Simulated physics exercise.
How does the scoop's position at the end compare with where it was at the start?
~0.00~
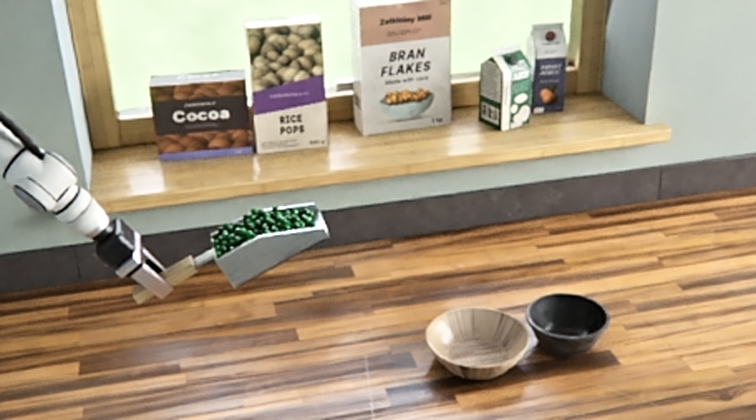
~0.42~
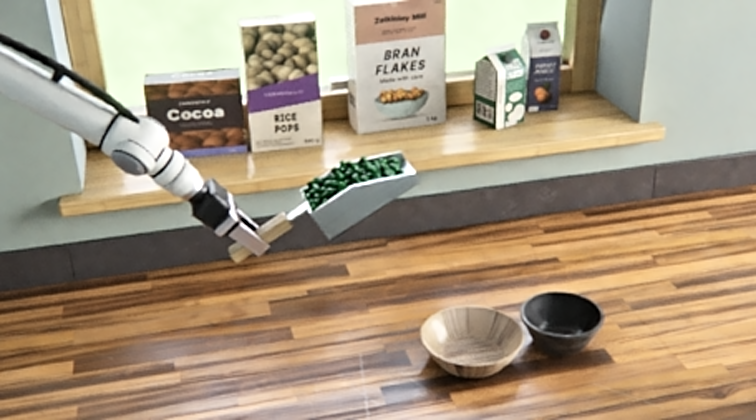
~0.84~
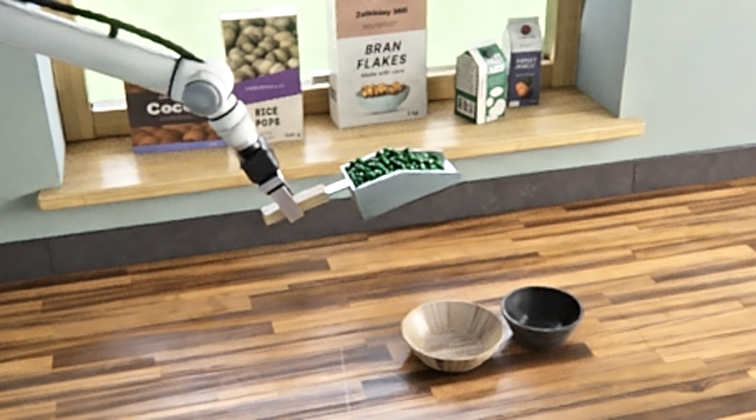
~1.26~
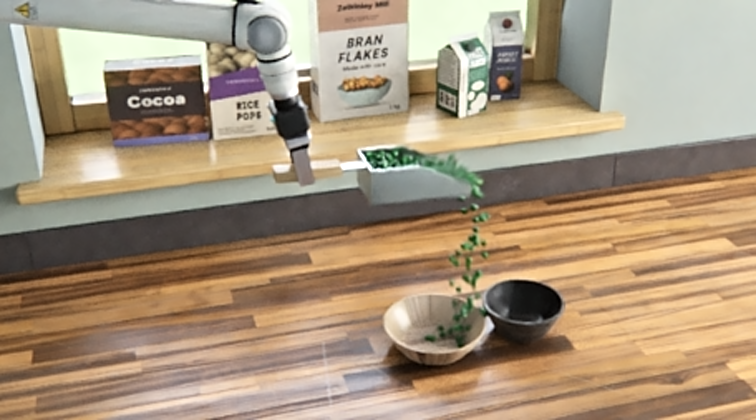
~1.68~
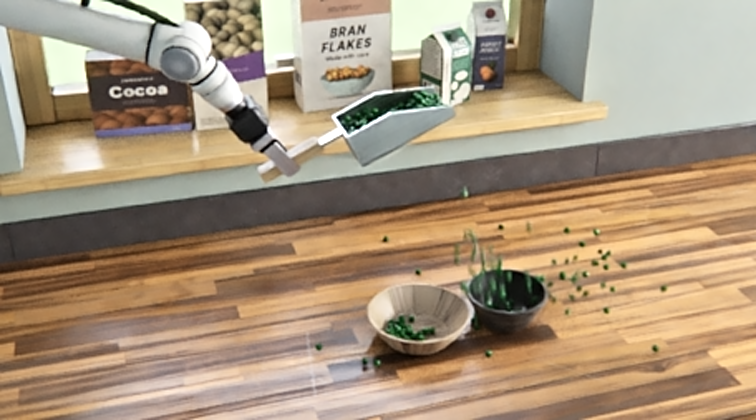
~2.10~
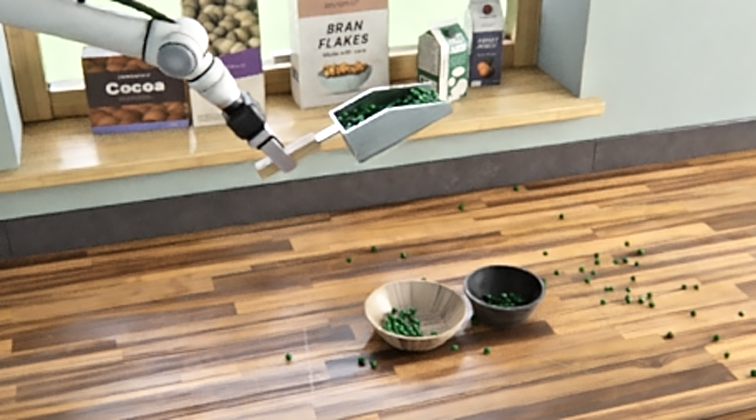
The scoop ends up higher and farther to the right. It starts below the rice pops box and finishes just under the bran flakes box, in front of the windowsill.
